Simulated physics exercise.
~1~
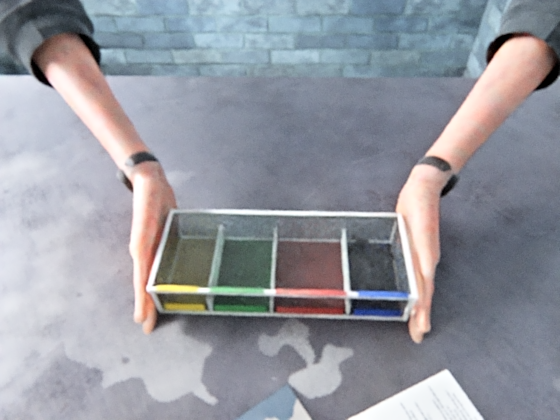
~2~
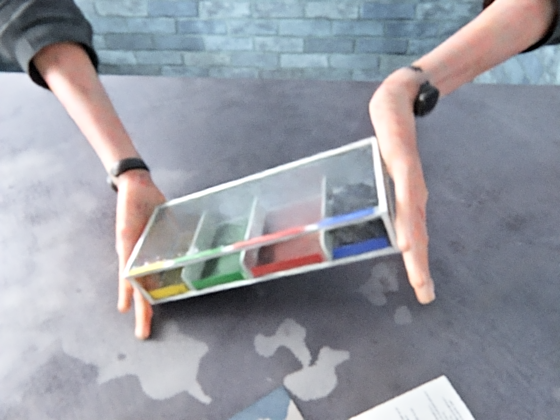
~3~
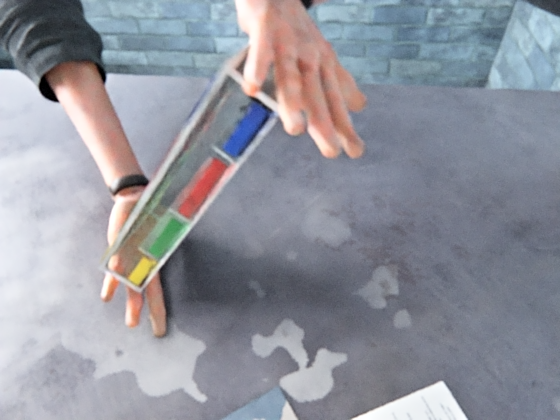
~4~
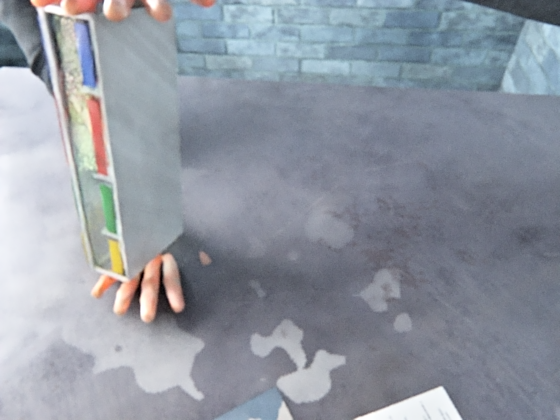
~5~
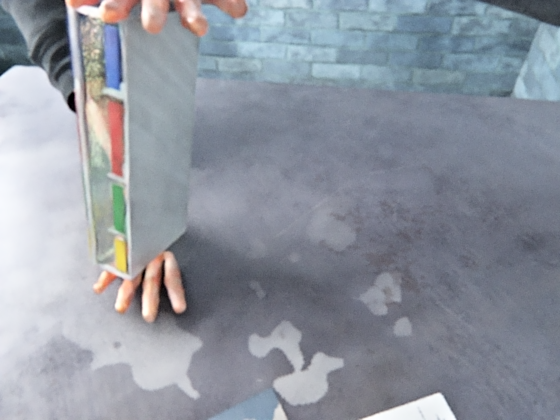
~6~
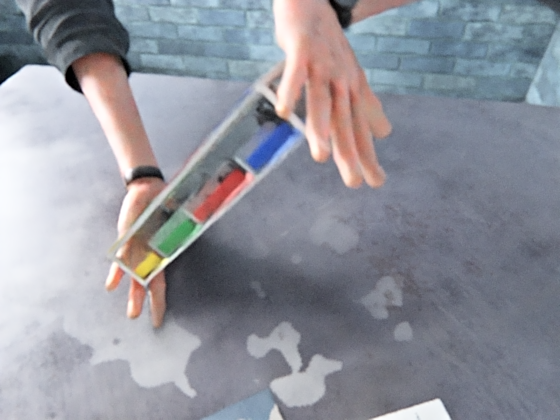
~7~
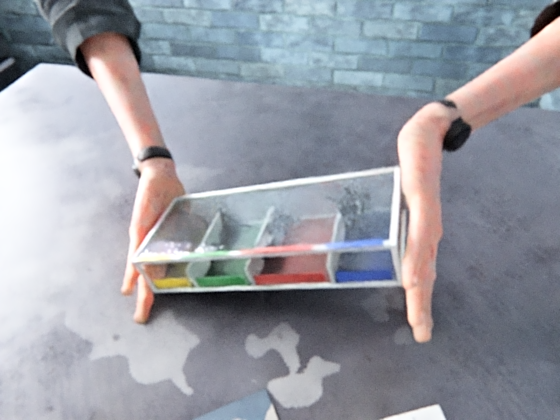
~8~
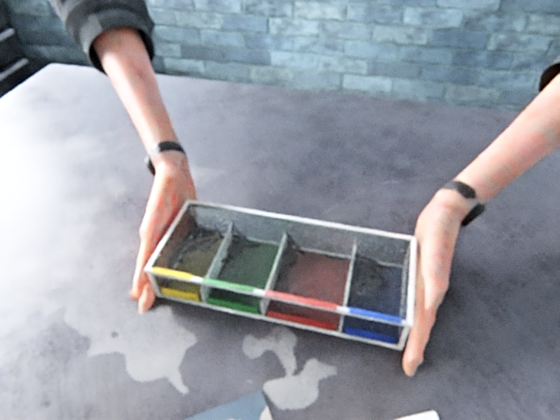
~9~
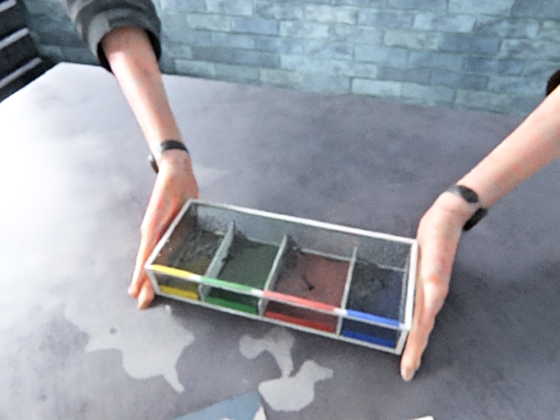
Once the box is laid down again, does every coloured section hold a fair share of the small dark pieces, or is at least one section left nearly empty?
Every section holds a fair share of them, with dark pieces lying in the yellow, green, red and blue sections alike.
